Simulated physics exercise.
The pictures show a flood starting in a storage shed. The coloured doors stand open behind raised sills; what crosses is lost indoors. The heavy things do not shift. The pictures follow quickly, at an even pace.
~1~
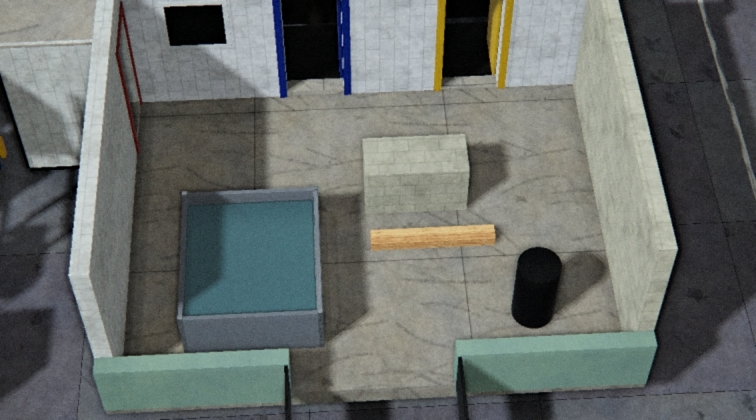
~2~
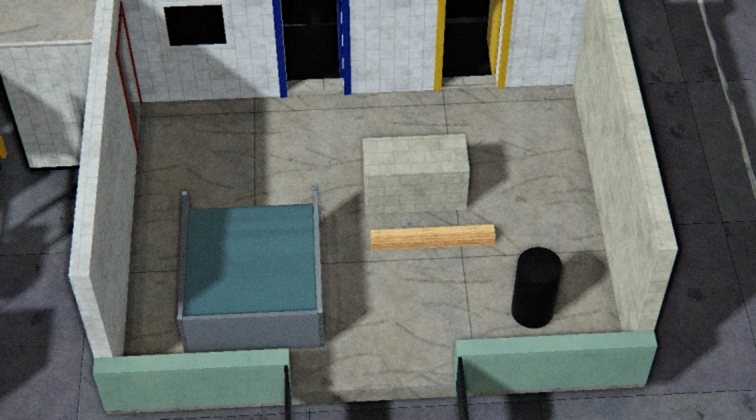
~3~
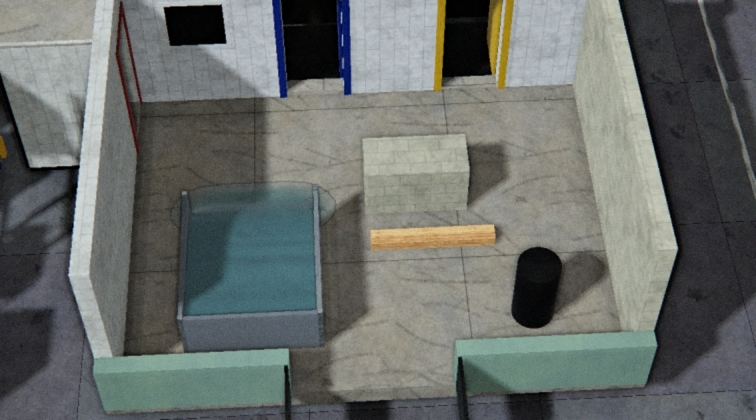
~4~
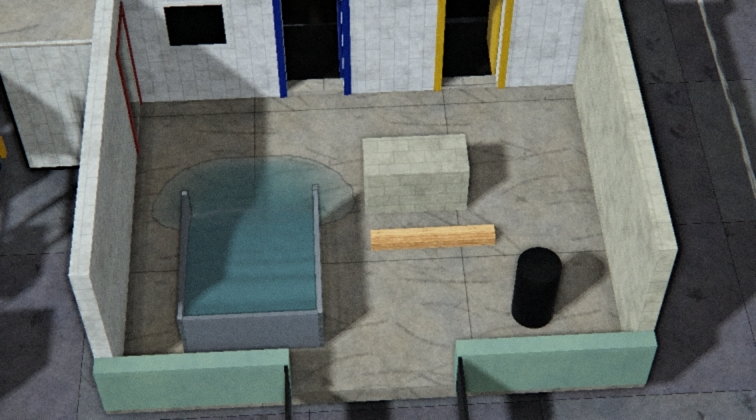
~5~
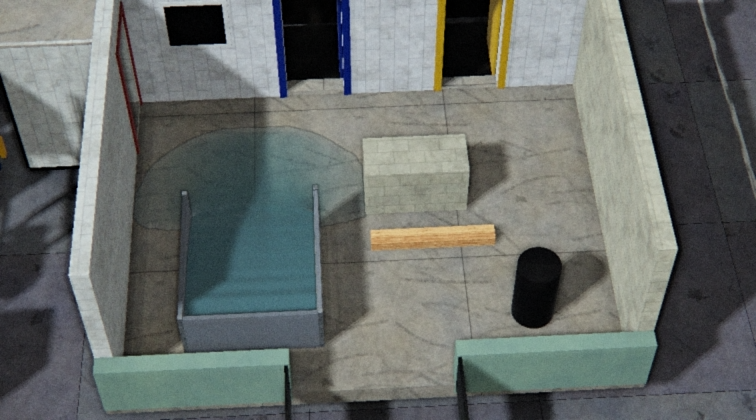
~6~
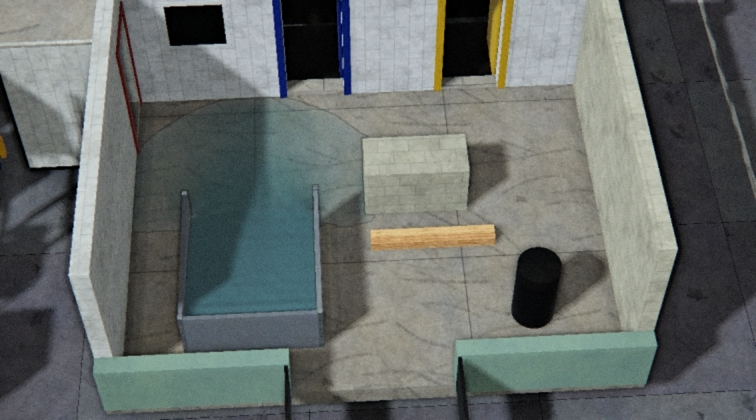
An open tank loses its far side and water spreads out across the floor behind it.
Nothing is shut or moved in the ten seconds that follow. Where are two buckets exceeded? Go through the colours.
One by one: The blue door lets in a lot; the yellow door lets in a lot; the red door lets in a lot.
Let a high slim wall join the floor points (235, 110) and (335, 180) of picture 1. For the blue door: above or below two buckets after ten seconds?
One by one: The blue door lets less in.
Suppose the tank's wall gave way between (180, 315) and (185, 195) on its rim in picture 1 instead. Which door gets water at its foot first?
First comes the red-painted one.
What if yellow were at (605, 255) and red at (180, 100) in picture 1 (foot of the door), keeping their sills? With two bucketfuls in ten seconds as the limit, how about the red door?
Then: Red door takes more.
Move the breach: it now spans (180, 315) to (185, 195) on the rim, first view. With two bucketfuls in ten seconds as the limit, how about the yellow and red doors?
In short: The yellow door takes more, the red door floods.
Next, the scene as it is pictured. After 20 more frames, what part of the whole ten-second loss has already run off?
I make it 70 per cent.
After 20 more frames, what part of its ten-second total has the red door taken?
I make it 80 per cent.
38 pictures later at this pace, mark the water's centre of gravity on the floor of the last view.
Near (350, 198).
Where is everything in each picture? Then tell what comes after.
In the first frame, the open tank at (251, 254) is whole and still.
In the second frame, the front is at a hidden place, out from the gap on the open tank's far side.
In the third frame, the front is at (179, 209), out from the gap on the open tank's far side.
In the fourth frame, the front is at (172, 184), out from the gap on the open tank's far side.
In the fifth frame, the front is at (189, 144), out from the gap on the open tank's far side.
In the sixth frame, the front is at (236, 102), out from the gap on the open tank's far side.
A moment on, water covers 30 % of the floor; the blue door over two buckets in, the yellow door not reached, the red door under two buckets in.
Next, water covers 35 % of the floor; the blue door far over two buckets in, the yellow door wet at the sill, nothing in, the red door far over two buckets in.
Then, water covers 50 % of the floor; the blue door far over two buckets in, the yellow door under two buckets in, the red door far over two buckets in.
Later, water covers 75 % of the floor; the blue door far over two buckets in, the yellow door over two buckets in, the red door far over two buckets in.
In the end, water covers 95 % of the floor; the blue door far over two buckets in, the yellow door far over two buckets in, the red door far over two buckets in.
